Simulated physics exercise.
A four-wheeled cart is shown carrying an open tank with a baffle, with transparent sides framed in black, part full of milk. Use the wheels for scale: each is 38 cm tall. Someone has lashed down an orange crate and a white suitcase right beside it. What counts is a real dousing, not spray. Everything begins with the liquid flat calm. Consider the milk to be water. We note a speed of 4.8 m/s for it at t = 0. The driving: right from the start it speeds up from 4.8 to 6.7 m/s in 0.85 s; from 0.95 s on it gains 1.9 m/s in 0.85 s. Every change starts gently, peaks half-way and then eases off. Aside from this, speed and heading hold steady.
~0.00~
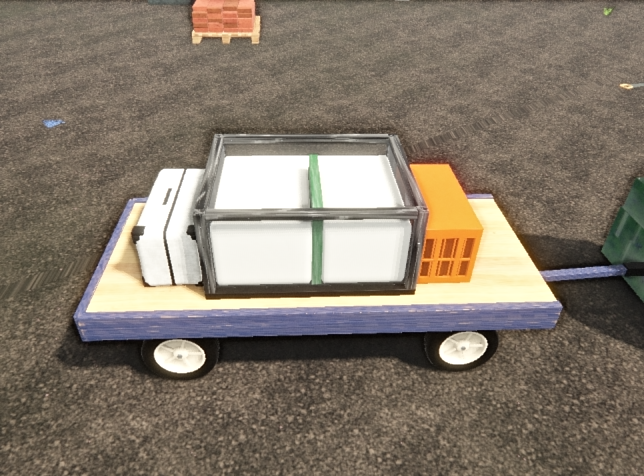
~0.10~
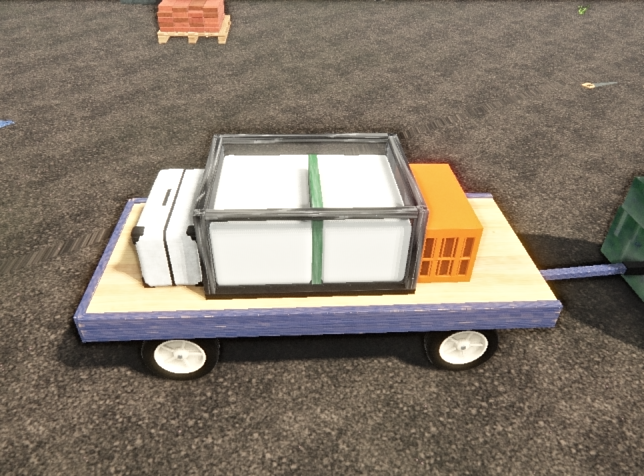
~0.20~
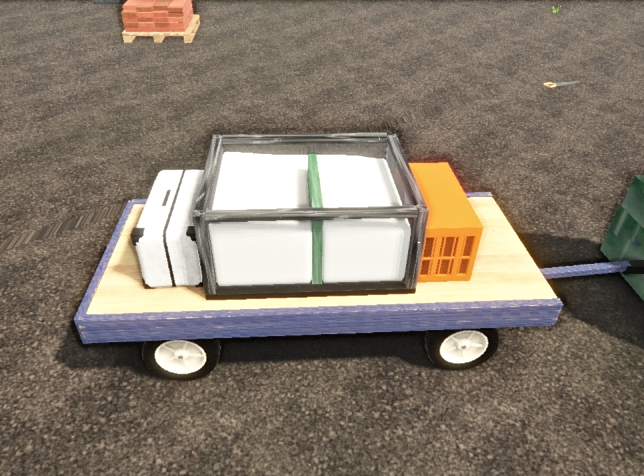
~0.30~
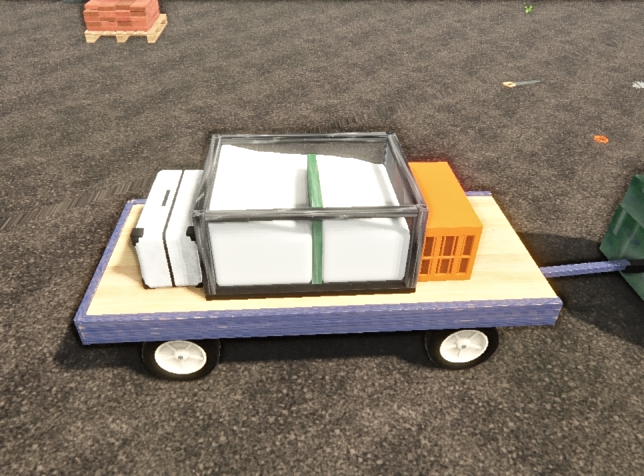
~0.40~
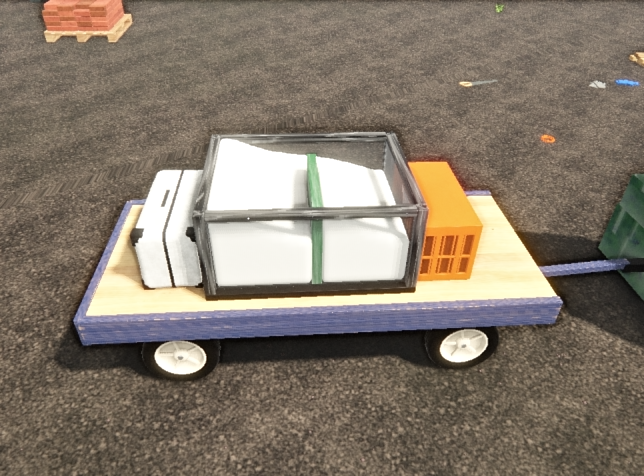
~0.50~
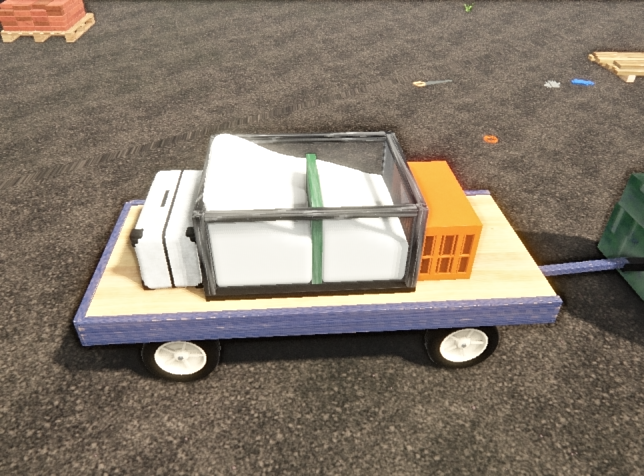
The milk in the open tank lies level, then climbs toward the white suitcase.
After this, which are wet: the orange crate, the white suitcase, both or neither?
Well, the orange crate is missed and the white suitcase is struck.
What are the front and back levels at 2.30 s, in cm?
I'd put it at about 32 cm in front and about 34 cm behind.
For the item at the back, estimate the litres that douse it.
I'd guess close to 9 litres land there.
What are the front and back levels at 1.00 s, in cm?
At the front 30 cm, at the back 36 cm.
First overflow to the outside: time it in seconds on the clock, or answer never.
0.8 s.
After 1.00 s it stands 37 cm high behind and 29 cm in front; 2 per cent has gone over the back.
After 1.60 s it stands 43 cm high behind and 24 cm in front; 3 per cent has gone over the back.
After 2.30 s it stands 34 cm high behind and 32 cm in front; 6 per cent has gone over the back.
After 4.78 s 6 per cent has gone over the back; the orange crate has caught nothing and the white suitcase 9 litres.
